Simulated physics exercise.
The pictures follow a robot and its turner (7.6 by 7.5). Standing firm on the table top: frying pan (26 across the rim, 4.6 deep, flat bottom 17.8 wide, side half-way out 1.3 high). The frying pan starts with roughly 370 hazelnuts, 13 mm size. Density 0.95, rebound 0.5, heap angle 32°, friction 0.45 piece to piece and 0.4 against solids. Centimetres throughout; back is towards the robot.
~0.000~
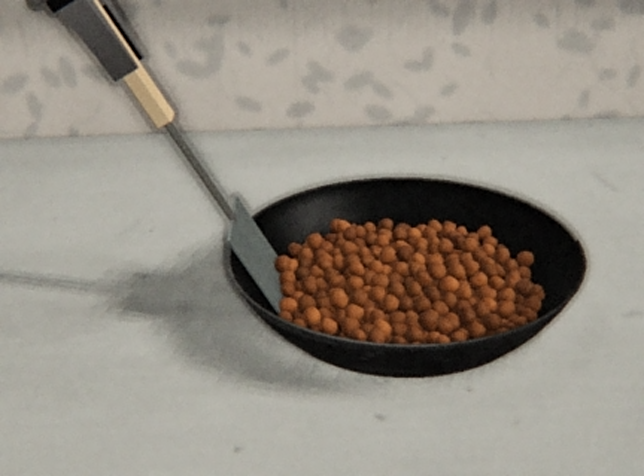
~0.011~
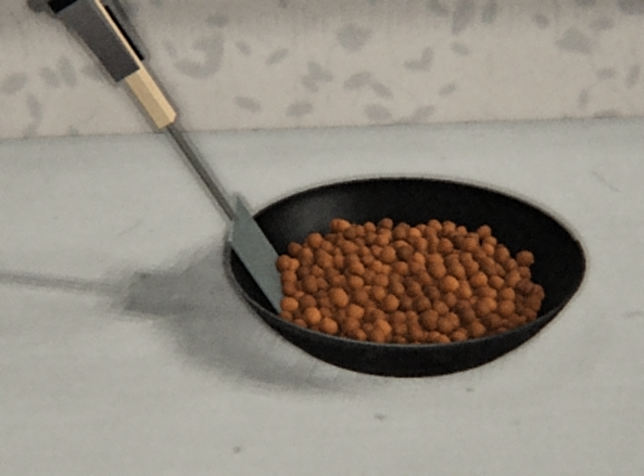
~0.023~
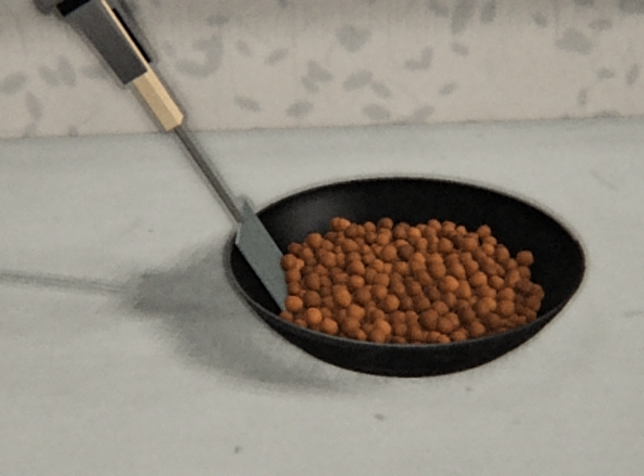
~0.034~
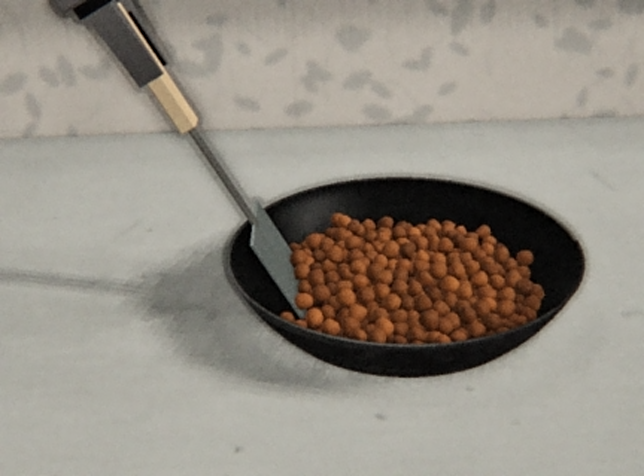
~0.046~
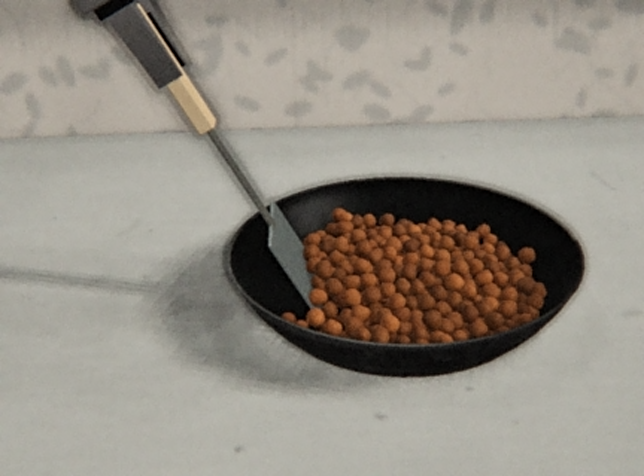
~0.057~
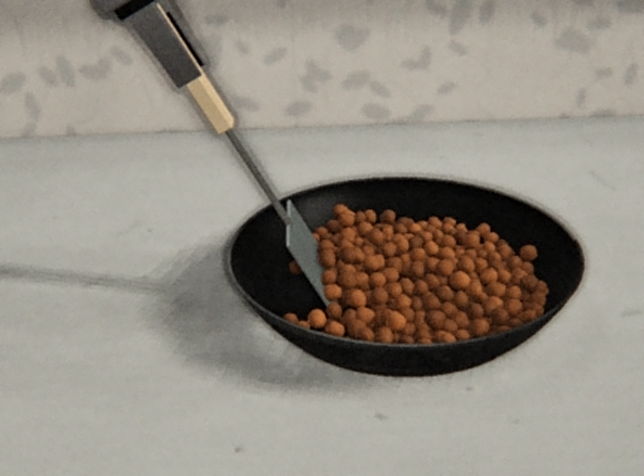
On a pale table top, a robot's turner pushes brown nuts rightward in a black frying pan.
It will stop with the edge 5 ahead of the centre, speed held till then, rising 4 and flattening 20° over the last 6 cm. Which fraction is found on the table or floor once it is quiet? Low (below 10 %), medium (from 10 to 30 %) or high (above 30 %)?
A medium share, from 10 to 30 %, ends on the table or floor.
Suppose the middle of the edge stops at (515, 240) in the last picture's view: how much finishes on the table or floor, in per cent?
Some 20 per cent.
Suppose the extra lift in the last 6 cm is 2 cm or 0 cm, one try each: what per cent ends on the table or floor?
Some 5 and 0 per cent.
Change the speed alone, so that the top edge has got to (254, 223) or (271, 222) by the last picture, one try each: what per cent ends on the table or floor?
Some 0 and 5 per cent.
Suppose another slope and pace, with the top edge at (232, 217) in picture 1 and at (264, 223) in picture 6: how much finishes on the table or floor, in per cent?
Some 0 per cent.
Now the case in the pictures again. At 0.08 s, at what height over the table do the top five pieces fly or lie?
Some 7 cm.
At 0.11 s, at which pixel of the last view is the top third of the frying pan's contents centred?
At about (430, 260).
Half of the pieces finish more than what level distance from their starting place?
Roughly 3 cm.
After 0.08 s, sloping 62°, highest piece 8 above the table; 372 in the frying pan.
After 0.11 s, sloping 55°, highest piece 10 above the table; 371 in the frying pan, 1 on the blade or in flight.
After 0.33 s, sloping 42°, highest piece 8 above the table; 322 in the frying pan, 44 on the table or floor, 6 on the blade or in flight.
After 1.38 s, sloping 42°, highest piece 5 above the table; 321 in the frying pan, 51 on the table or floor.
At rest, 321 in the frying pan, 51 on the table or floor. That is 14 % on the table or floor.
